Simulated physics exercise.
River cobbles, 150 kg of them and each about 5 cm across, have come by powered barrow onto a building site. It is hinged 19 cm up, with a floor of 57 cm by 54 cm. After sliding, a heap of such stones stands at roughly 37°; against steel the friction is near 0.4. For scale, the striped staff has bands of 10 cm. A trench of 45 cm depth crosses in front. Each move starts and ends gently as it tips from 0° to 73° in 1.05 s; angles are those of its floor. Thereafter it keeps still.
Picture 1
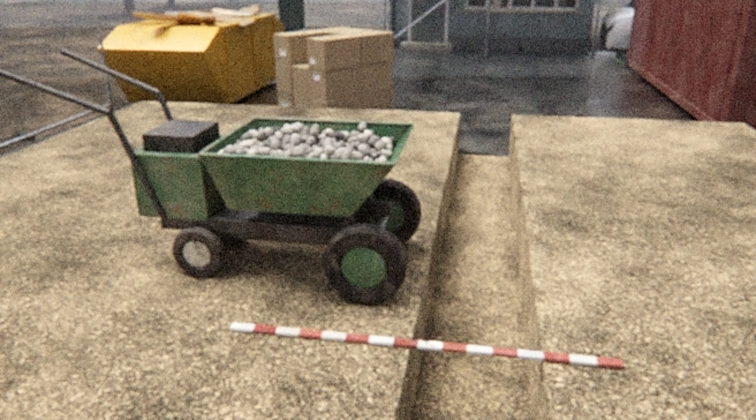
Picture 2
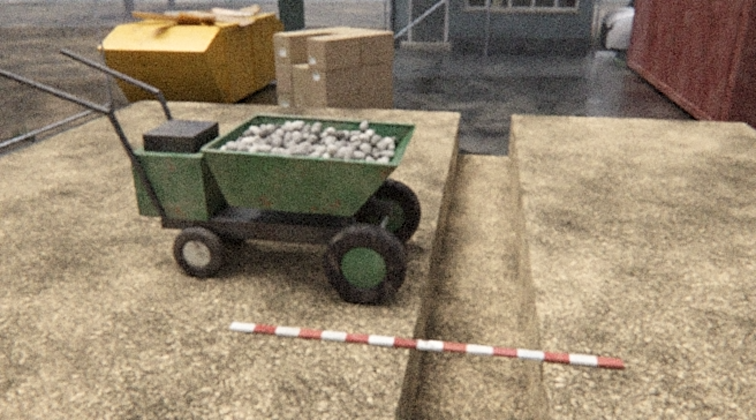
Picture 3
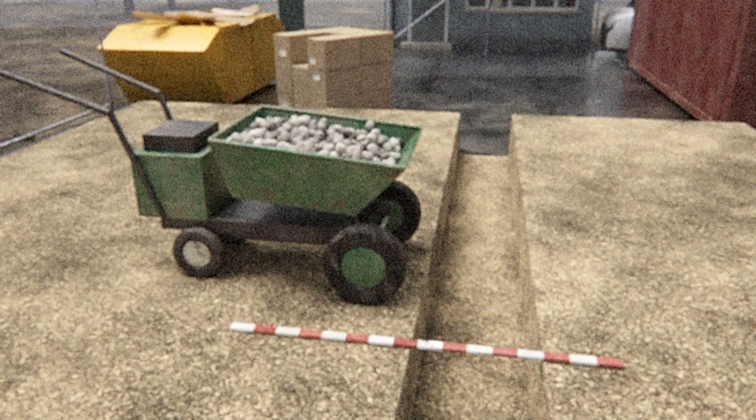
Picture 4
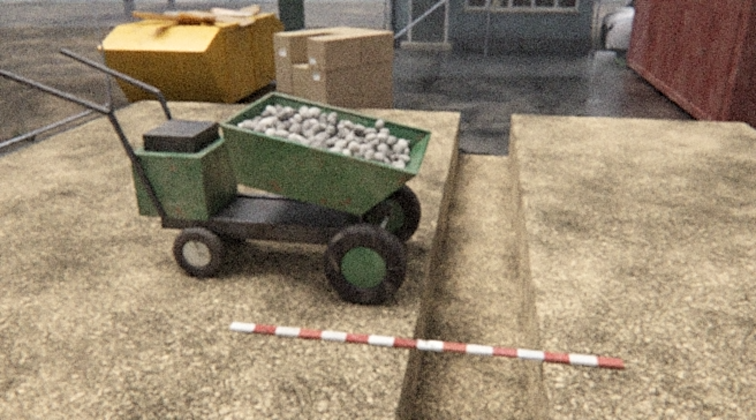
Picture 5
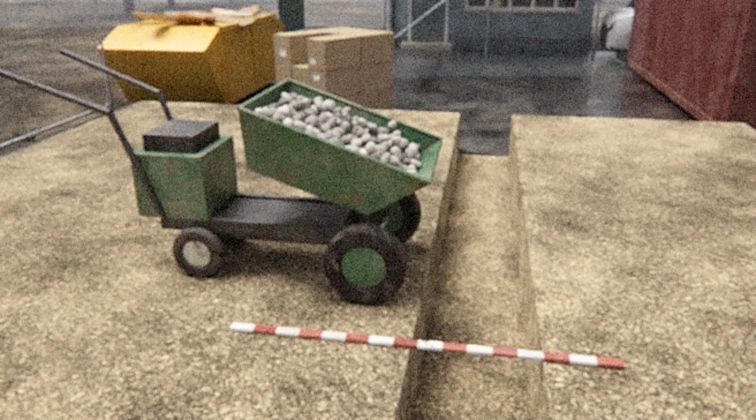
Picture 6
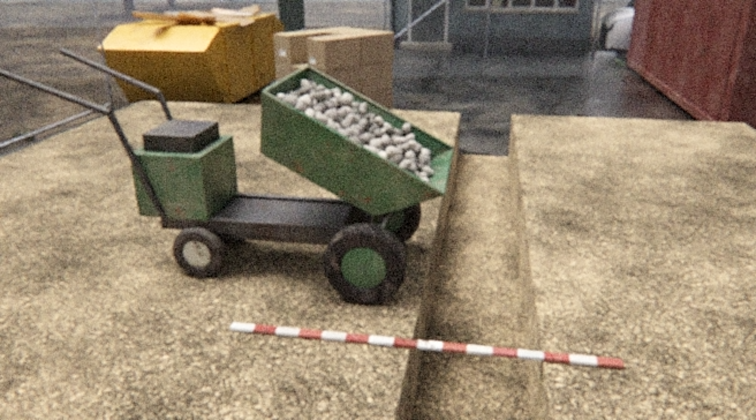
The video shows a green powered barrow loaded with grey rounded stones beside a narrow trench, a red-and-white striped staff lying in front, as its tray gradually tilts up from level, the left end rising and the right lip lowering.
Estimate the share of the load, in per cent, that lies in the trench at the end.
I would say 68 per cent of the load lies in the trench at the end.
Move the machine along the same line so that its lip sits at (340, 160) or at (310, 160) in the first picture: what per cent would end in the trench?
Close to 100 percent in the first case, 100 percent in the second.
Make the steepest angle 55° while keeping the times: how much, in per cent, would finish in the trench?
Trench share: Approx. 45%.
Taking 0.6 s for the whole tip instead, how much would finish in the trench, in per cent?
Expected share: Around 50%.
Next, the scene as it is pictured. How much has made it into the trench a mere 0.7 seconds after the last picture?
Some 30 per cent.
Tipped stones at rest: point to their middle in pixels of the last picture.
Their middle is at about (512, 342).
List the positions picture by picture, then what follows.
In the first picture, lip at (394, 165), floor tilted 0°, highest stones at (313, 135).
In the second picture, lip at (397, 166), floor tilted 1°, highest stones at (303, 133).
In the third picture, the tray is at 5°, its lip at (405, 169); the top of the load is at (288, 124).
In the fourth picture, the tray is at 12°, its lip at (417, 174); the top of the load is at (293, 116).
In the fifth picture, lip at (430, 183), floor tilted 19°, highest stones at (297, 102).
In the sixth picture, lip at (444, 194), floor tilted 28°, highest stones at (309, 90).
Then, 0.4 s after the last picture the floor is at 62°, 100 % in the tray; the foremost stones are at (485, 231).
Then, 0.7 s after the last picture the floor is at 73°, 54 % in the tray, 31 % in the trench, 16 % past the trench; the foremost stones are at (583, 279).
Then, 1.1 s after the last picture the floor is at 73°, 16 % in the tray, 52 % in the trench, 32 % past the trench; the foremost stones are at (714, 286).
Then, 3.0 s after the last picture the floor is at 73°, 0 % in the tray, 68 % in the trench, 32 % past the trench; the foremost stones are past the picture's edge.
